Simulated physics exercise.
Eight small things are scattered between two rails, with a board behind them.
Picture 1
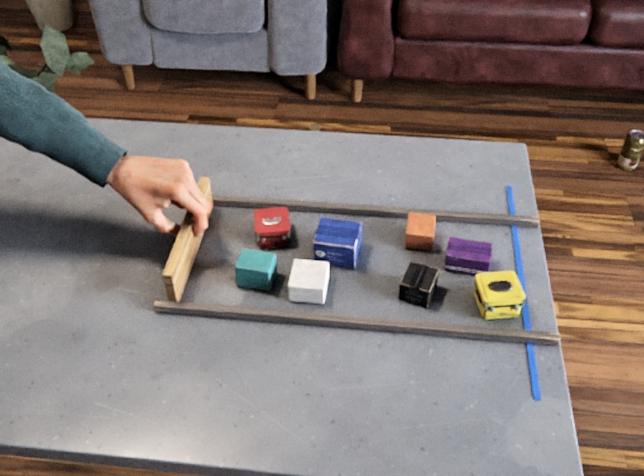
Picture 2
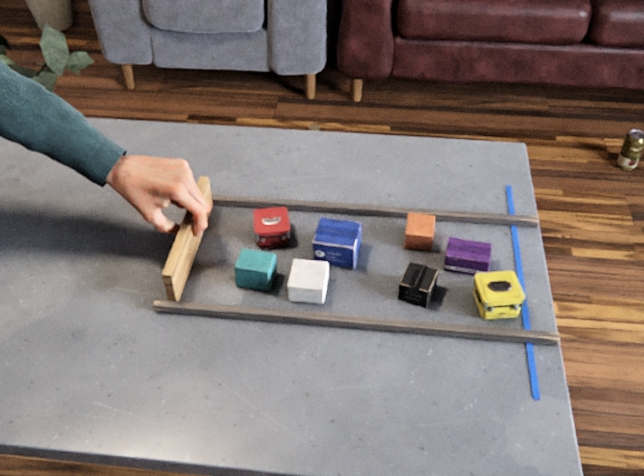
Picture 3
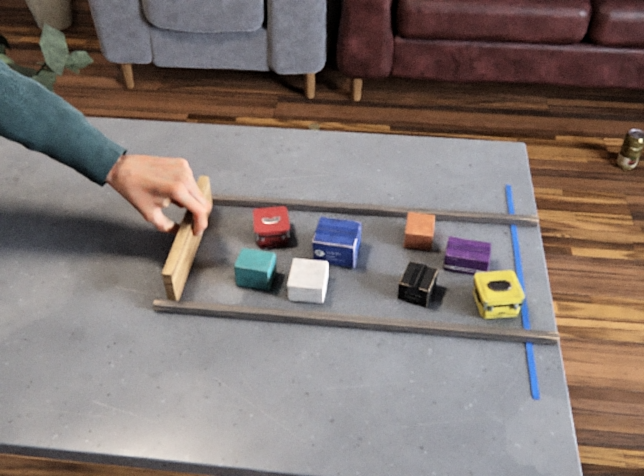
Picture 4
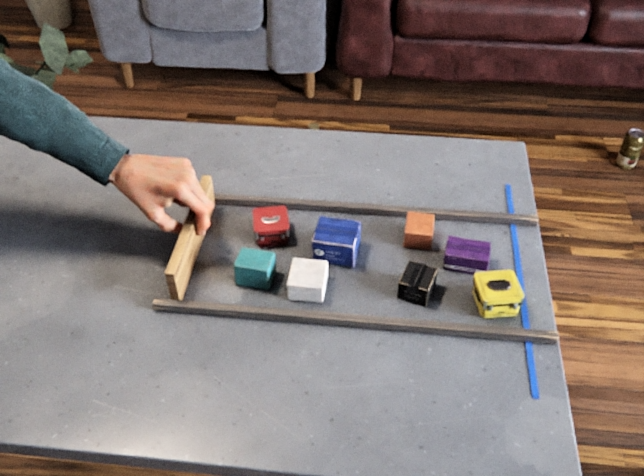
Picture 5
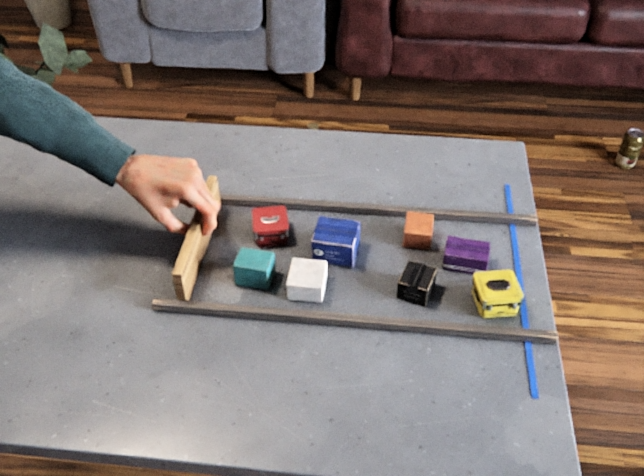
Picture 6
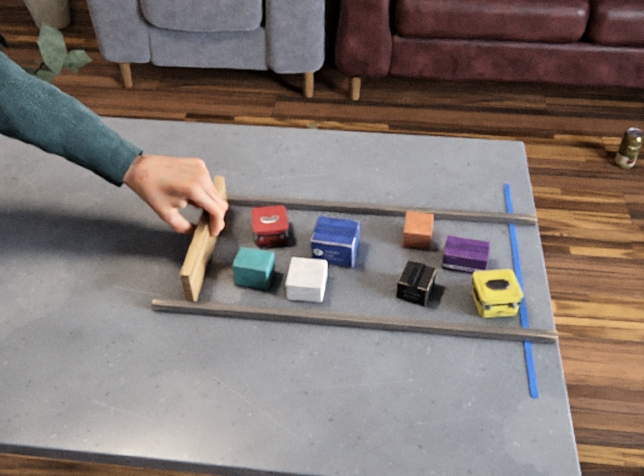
Hand sliding a wooden board slightly right between two rails, nearing scattered small coloured blocks that stay still on a grey table.
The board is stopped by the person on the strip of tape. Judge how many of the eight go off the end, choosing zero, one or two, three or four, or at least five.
At least five go off.
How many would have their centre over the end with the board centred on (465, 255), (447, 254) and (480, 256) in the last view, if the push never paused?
Result per place: 3; 2; 3.
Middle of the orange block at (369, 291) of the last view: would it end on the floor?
It slips off.
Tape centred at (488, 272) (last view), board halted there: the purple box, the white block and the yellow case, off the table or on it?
Note: Purple box drops down; white block remains; yellow case drops down.
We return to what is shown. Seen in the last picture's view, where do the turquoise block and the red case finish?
Final spots - turquoise block (542, 289), red case (536, 254).
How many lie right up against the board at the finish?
Number in contact with it: 3.
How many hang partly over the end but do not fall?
3 is the number.
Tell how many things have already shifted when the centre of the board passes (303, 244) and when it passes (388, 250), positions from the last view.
The counts are 4 and 8.
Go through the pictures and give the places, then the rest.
The first frame shows yellow case (498, 296); purple box (468, 257); orange block (420, 232); board (190, 237); tape (521, 277).
The second frame shows purple box (468, 257); turquoise block (256, 269).
The third frame shows orange block (419, 231); white block (308, 281).
The fourth frame shows yellow case (497, 294); red case (271, 227).
The fifth frame shows purple box (466, 256); black box (417, 283).
The sixth frame shows yellow case (496, 294); purple box (466, 255); orange block (418, 230); board (206, 237); tape (519, 275).
Soon after, none off yet; yellow case at rest near (496, 294); purple box at rest near (466, 255); orange block at rest near (418, 230).
Then, none off yet; yellow case moved a little near (513, 296); purple box moved a little near (490, 260); orange block moved about its own width near (448, 227).
Further on, one off so far; yellow case falling near (575, 411); purple box tipped well over near (571, 291); orange block moved well along near (513, 230).
At rest, the number that fall off is five or more; fallen, white block, blue box, black box, purple box and yellow case.
